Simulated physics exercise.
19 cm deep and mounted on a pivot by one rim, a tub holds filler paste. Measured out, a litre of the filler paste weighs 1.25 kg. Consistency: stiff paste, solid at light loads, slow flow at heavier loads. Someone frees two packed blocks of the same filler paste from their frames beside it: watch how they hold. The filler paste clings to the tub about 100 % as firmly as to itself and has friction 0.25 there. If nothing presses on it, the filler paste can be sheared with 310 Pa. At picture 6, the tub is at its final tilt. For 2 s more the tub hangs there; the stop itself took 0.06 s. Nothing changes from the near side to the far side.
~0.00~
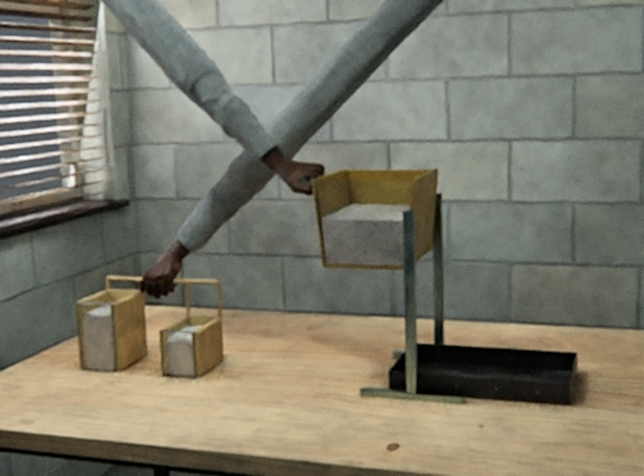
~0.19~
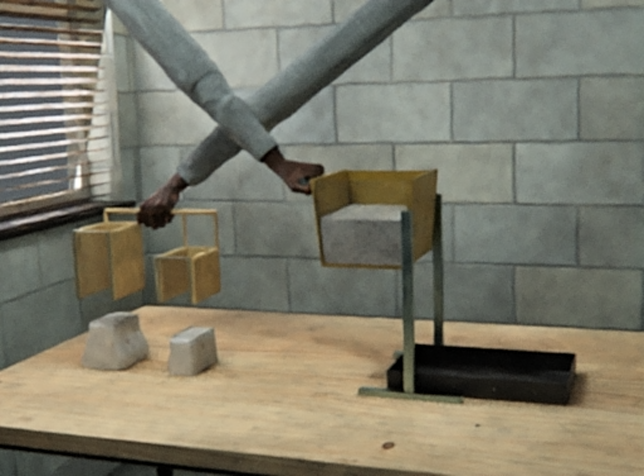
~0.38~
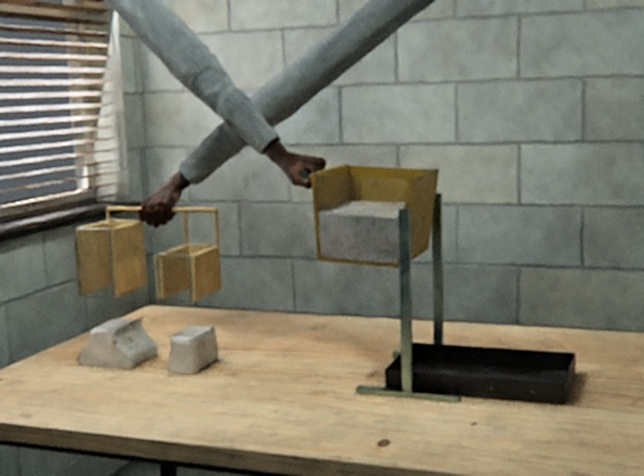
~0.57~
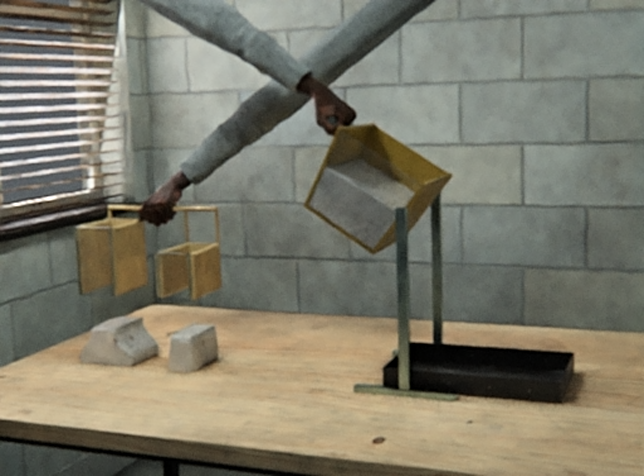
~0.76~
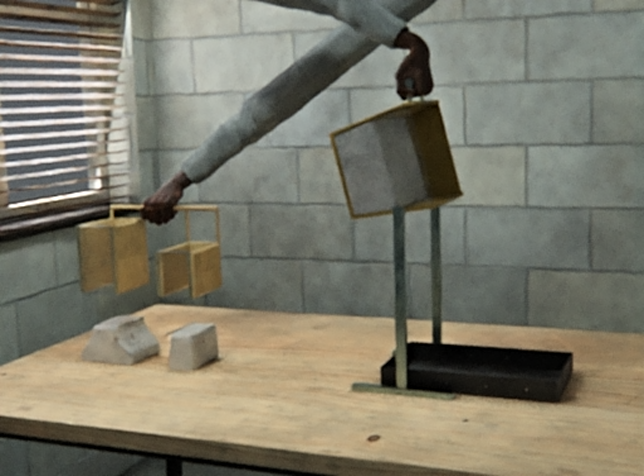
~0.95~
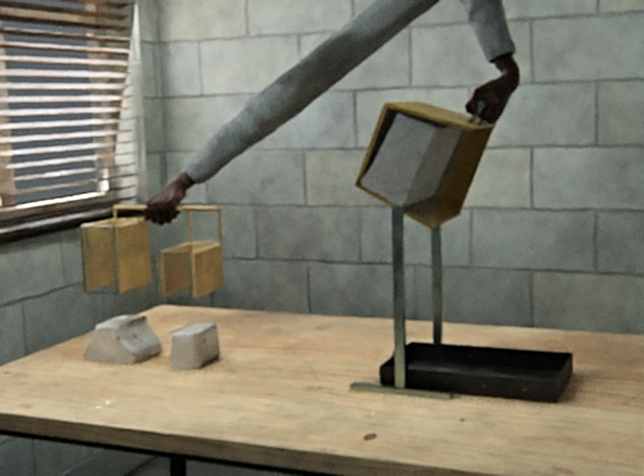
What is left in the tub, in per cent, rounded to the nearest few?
Around 0 in every hundred.
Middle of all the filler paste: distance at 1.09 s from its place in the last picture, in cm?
I'd put the distance at about 11 centimetres.
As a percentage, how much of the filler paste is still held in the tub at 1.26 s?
Around 12 percent stays in the tub.
By 1.09 s, the tub is at 112 degrees and holds 72 %.
By 1.26 s, the tub is at 112 degrees and holds 13 %.
By 1.43 s, the tub is at 112 degrees and holds 0 %.
By 1.60 s, the tub is at 112 degrees and holds 0 %.
By 2.95 s, at the end, the tub is at 112 degrees and holds 0 %.
